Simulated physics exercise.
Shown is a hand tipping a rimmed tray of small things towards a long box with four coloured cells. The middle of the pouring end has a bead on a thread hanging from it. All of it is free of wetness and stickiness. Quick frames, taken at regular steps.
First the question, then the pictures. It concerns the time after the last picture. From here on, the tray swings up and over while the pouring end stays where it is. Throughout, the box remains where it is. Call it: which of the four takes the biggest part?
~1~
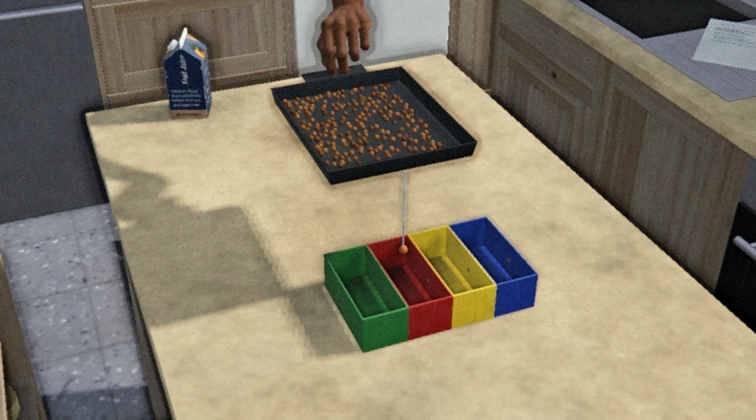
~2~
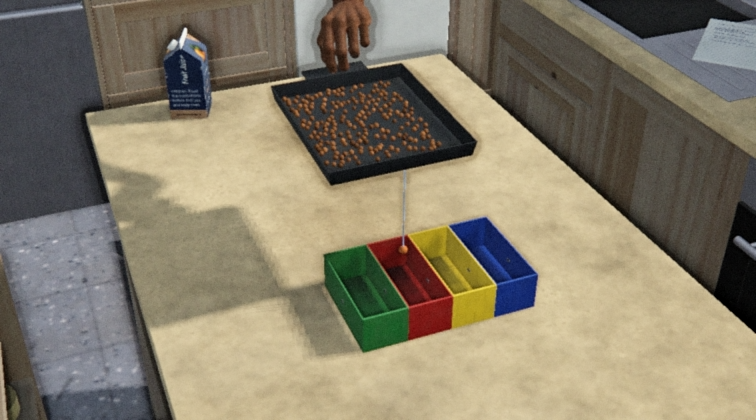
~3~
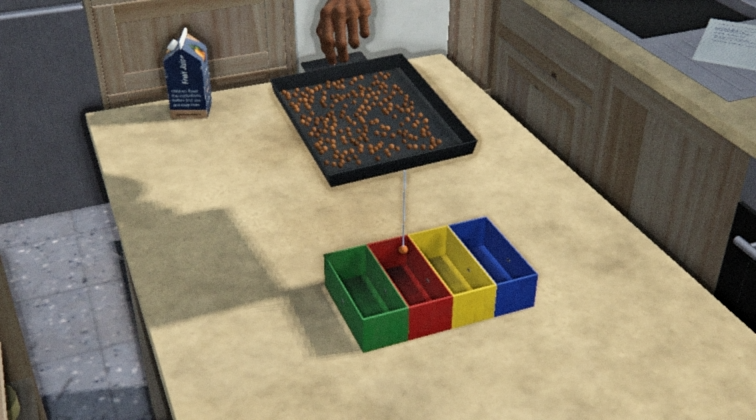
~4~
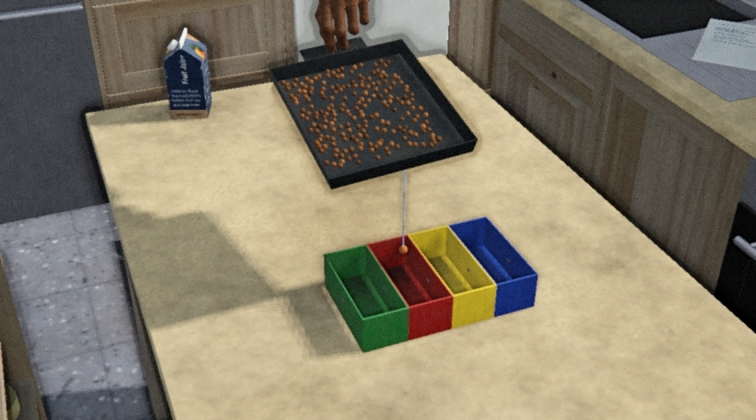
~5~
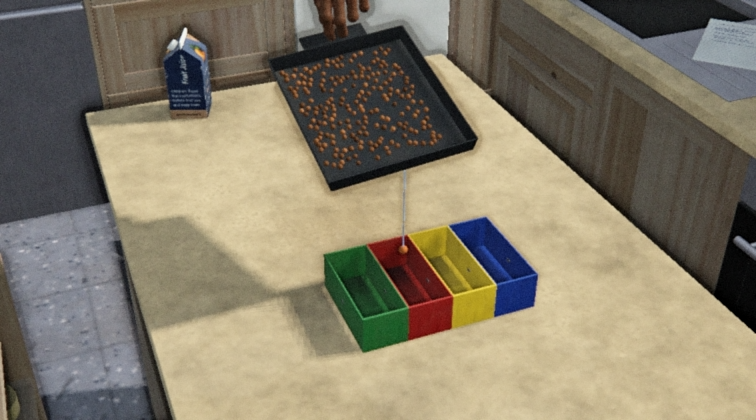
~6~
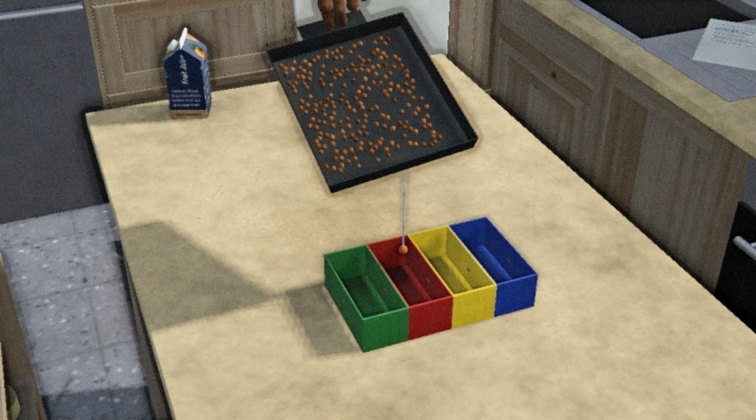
The green compartment.
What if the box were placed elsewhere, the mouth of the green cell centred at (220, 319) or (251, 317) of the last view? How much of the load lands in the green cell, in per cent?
Trial 1 0%, trial 2 0%.
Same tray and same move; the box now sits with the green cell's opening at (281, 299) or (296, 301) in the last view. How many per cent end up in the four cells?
The first yields 100 per cent and the second 100 per cent.
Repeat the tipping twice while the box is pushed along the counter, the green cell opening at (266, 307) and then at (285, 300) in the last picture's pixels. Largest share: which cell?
That yellow cell first, the cell in red second.
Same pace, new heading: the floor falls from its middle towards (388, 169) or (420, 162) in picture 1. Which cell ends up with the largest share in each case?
Try 1 - that green cell. Try 2 - the yellow cell.
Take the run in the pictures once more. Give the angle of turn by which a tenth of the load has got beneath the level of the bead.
Roughly 75 degrees of turn.
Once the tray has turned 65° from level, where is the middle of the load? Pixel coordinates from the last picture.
Look around (354, 172) in the last picture.
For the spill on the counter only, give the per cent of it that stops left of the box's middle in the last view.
Looks like close to 100 per cent of it.
Shortly afterwards, tray tipped steeply; all but a few on the tray; a little falling or outside the box.
Next, tray tipped past a quarter turn; near two thirds on the tray; a little in the green cell; only a few in the red cell; near a quarter falling or outside the box.
Some moments later, tray tipped past a quarter turn; near two thirds in the green cell; a little in the red cell; near a third falling or outside the box.
In the end, tray tipped past a quarter turn; near two thirds in the green cell; a little in the red cell; none at all in the yellow cell; none at all in the blue cell; near a third outside the box.
